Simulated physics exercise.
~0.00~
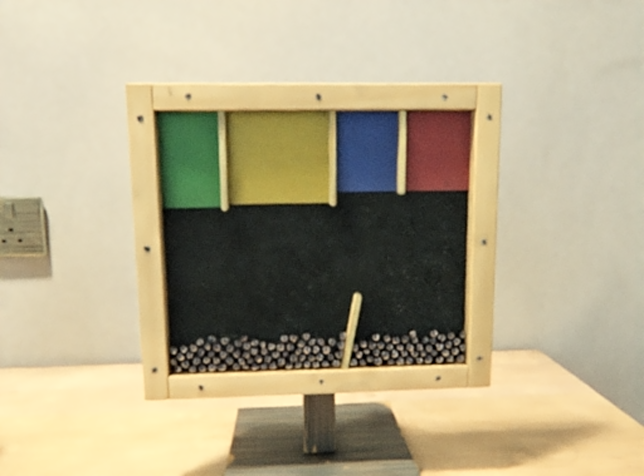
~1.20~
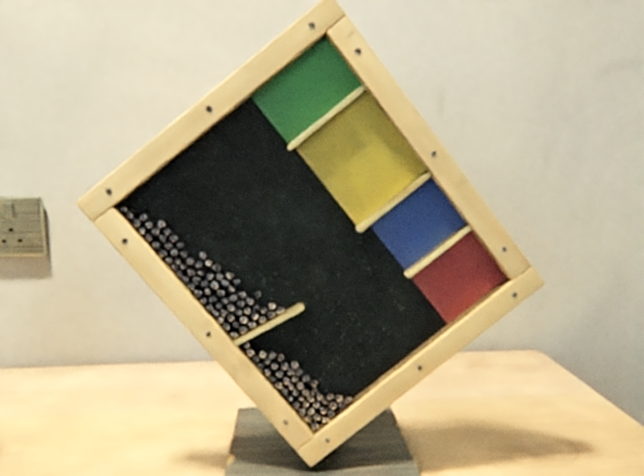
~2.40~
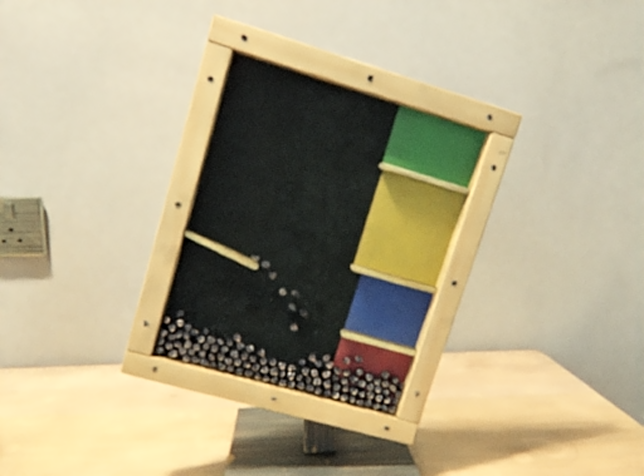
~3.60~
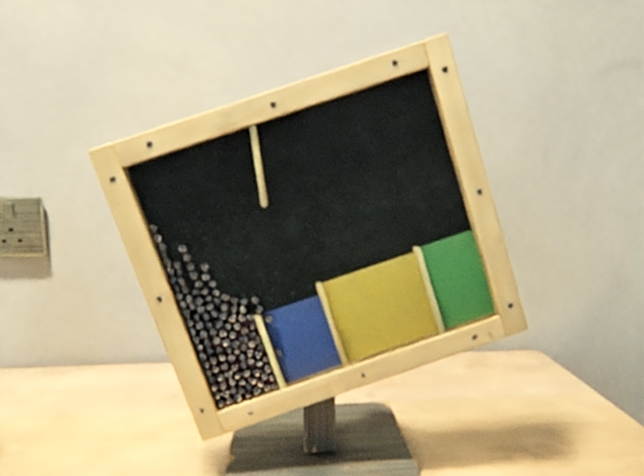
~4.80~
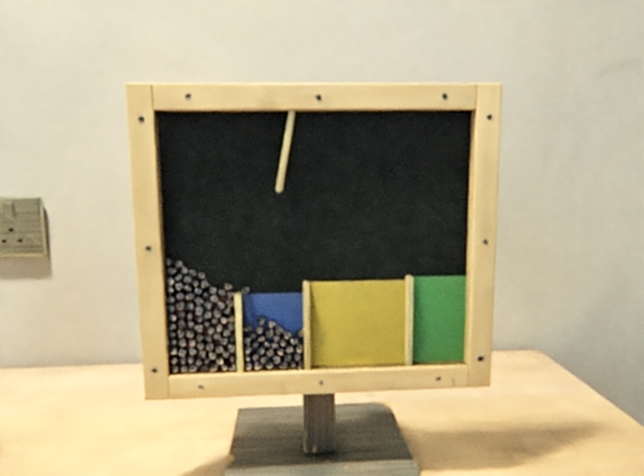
The video shows a wood-framed black panel holding small metal balls turning clockwise on a stand until it is upside down. The balls slide and tumble past a wooden strip into the corner, ending heaped over the red pocket, with some in the blue, while yellow and green stay empty.
